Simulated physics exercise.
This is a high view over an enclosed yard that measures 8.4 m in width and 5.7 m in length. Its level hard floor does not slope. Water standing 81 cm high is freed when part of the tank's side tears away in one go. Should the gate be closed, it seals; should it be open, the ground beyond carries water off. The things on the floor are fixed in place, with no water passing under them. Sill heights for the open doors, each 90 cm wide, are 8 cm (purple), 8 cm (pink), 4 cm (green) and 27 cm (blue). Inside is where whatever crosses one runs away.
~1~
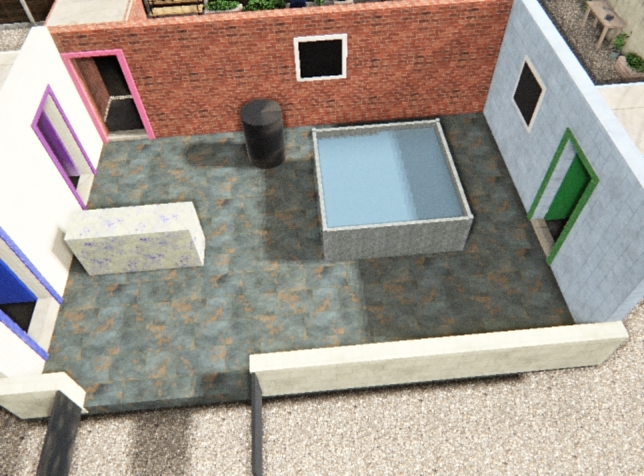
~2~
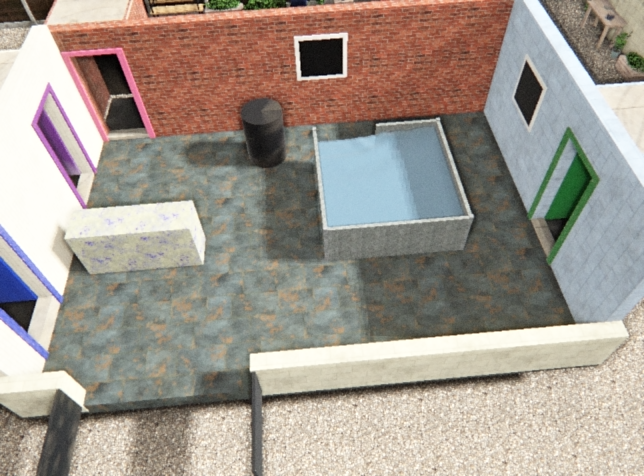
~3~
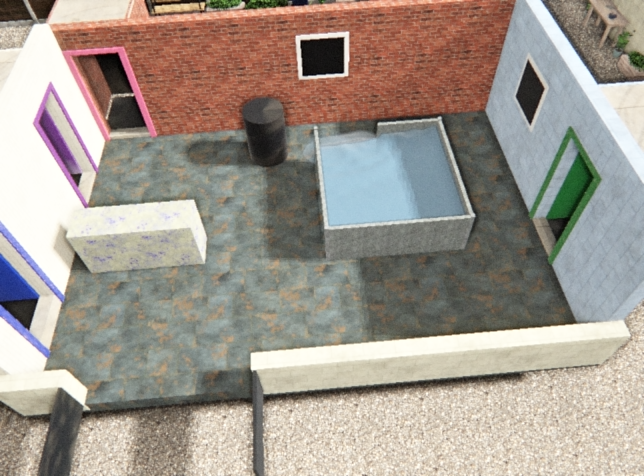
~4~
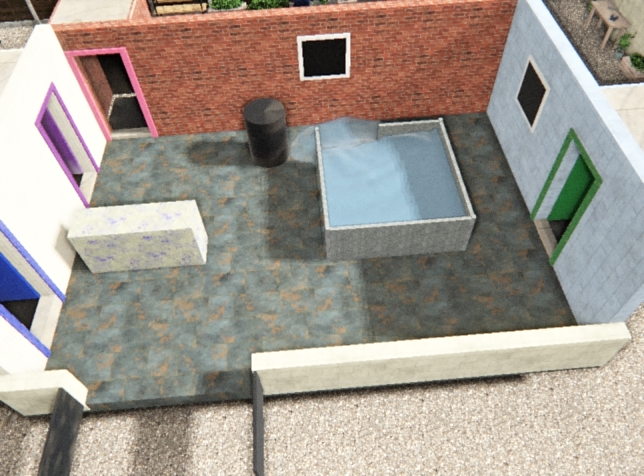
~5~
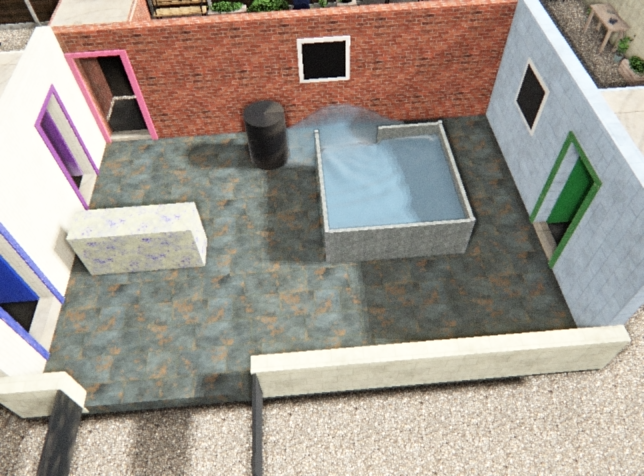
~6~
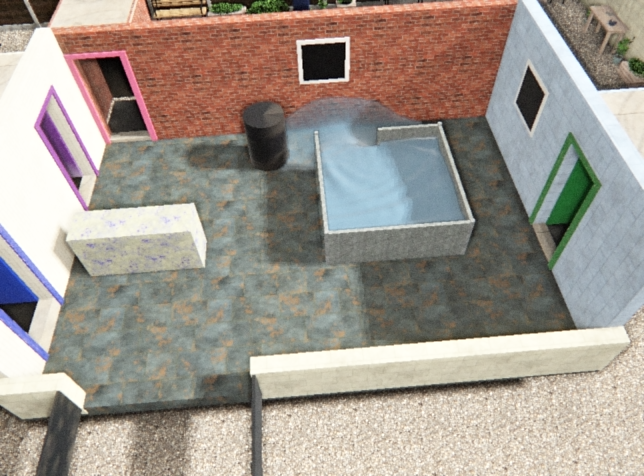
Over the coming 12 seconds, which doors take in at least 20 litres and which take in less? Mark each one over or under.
Purple door - over; pink door - over; green door - over; blue door - under.
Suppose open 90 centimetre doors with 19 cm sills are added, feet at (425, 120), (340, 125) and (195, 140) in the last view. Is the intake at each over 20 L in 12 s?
Well, the first is on the low side, the second is on the high side, and the third is on the low side.
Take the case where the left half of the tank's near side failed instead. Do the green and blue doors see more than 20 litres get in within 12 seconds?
With respect to that limit, green ends up outside it, blue ends up inside it.
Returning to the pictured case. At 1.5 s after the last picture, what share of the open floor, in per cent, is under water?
Covered: Roughly 30 %.
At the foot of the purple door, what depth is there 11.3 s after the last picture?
Looks like about 8.0 cm at that spot.
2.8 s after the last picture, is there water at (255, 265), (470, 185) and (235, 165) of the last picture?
Point 1: Reached; point 2: Reached; point 3: Reached.
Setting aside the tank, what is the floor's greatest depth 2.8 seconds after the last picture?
Around 38 centimetres.
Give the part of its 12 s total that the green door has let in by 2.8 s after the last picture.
About 0%.
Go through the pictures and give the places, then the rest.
Still water, 81 cm deep, in the tank at (386, 174), in the first frame.
Water pours out on the tank's far side and has run 0.7 m, to (312, 162); typically 7 cm deep outside, 81 cm at the tank's back, in the second frame.
Water pours out on the tank's far side and has run 0.9 m, to a hidden place; typically 12 cm deep outside, 81 cm at the tank's back, in the third frame.
The front is at (373, 121), 1.4 m from the gap on the tank's far side; 2.2 m2 of floor is under water; 81 cm left at the back of the tank, in the fourth frame.
The front is at a hidden place, 1.8 m from the gap on the tank's far side; 2.9 m2 of floor is under water; 80 cm left at the back of the tank, in the fifth frame.
The front is at a hidden place, 2.1 m from the gap on the tank's far side; 3.3 m2 of floor is under water; 74 cm left at the back of the tank, in the sixth frame.
Then, 0.7 s after the last picture water covers 15 % of the floor and is deepest (64 cm) near (335, 130); purple door not reached, pink door not reached, green door not reached, blue door not reached.
Then, 1.5 s after the last picture water covers 30 % of the floor and is deepest (55 cm) near (279, 145); purple door 11 cm at the sill, 0 L in, pink door 6 cm at the sill, 0 L in, green door not reached, blue door not reached.
Then, 2.8 s after the last picture water covers 60 % of the floor and is deepest (38 cm) near (335, 130); purple door 20 cm at the sill, 84 L in, pink door 12 cm at the sill, 20 L in, green door 6 cm at the sill, 0 L in, blue door 2 cm at the sill, 0 L in.
Then, 6.3 s after the last picture water covers 95 % of the floor and is deepest (22 cm) near (327, 130); purple door 12 cm at the sill, 162 L in, pink door 9 cm at the sill, 73 L in, green door 6 cm at the sill, 8 L in, blue door 4 cm at the sill, 0 L in.
Then, 11.3 s after the last picture water covers 100 % of the floor and is deepest (17 cm) near (37, 396); purple door 8 cm at the sill, 171 L in, pink door 9 cm at the sill, 90 L in, green door 11 cm at the sill, 73 L in, blue door 14 cm at the sill, 0 L in.
